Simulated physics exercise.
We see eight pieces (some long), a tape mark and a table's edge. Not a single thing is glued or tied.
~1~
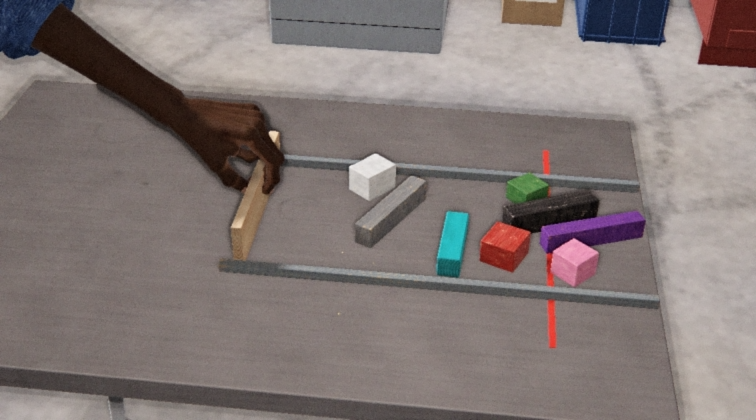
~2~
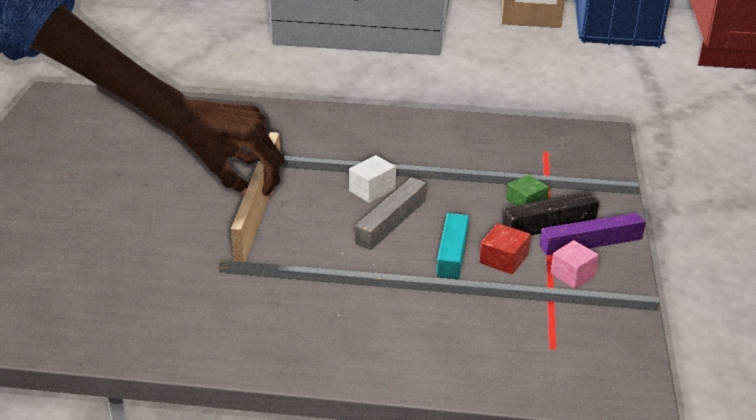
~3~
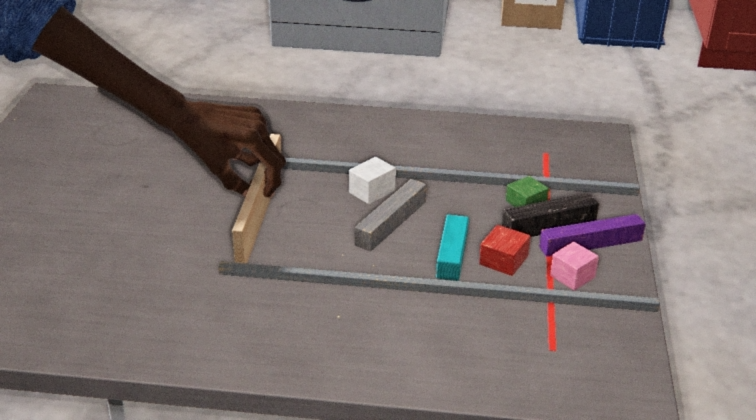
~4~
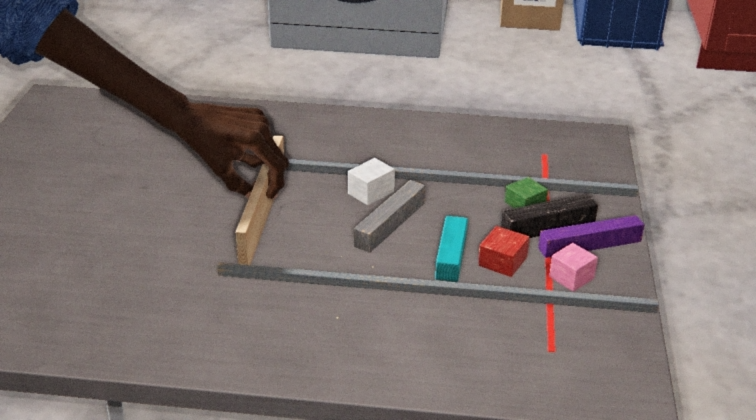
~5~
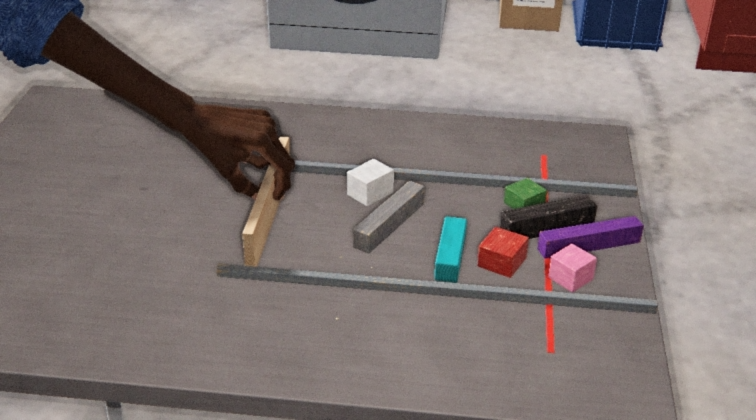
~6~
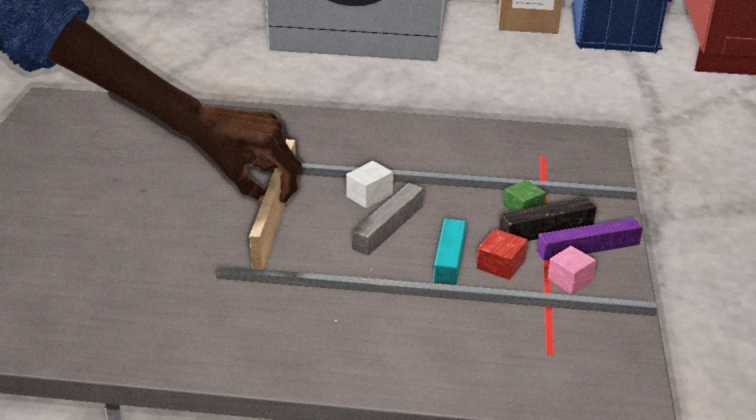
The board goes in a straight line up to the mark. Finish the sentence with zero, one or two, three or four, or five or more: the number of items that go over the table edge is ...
The number of items that go over the table edge is zero.
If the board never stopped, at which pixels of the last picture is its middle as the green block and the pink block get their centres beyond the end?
First near (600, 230), second near (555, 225).
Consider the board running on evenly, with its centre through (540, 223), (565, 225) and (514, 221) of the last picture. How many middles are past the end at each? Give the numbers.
0; 2; 0.
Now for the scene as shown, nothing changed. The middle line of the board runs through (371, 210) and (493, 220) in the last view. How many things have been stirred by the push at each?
That gives 2 for the first and 8 for the second.
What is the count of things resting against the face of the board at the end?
Total: 3.
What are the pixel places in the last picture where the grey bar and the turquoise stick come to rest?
Answer: First (573, 232), after that (577, 269).
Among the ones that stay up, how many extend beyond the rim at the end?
My count gives 2.
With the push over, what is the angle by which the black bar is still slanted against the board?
About 30 degrees.
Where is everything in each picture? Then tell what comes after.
Purple bar (593, 232); pink block (574, 263); black bar (551, 213); board (258, 194); tape (549, 236), in the first picture.
Pink block (574, 265); board (258, 196), in the second picture.
Black bar (550, 217); turquoise stick (453, 247), in the third picture.
Purple bar (592, 236); white block (371, 181), in the fourth picture.
Pink block (572, 268); green block (525, 197), in the fifth picture.
Purple bar (590, 239); pink block (572, 270); black bar (548, 221); board (275, 203); tape (546, 243), in the sixth picture.
Soon after, none off yet; purple bar at rest near (590, 239); pink block at rest near (572, 270); black bar at rest near (548, 221).
After that, none off yet; purple bar displaced a little near (611, 240); pink block displaced about its own width near (603, 278); black bar displaced a little near (584, 223).
In the end, the number that fall off is zero.
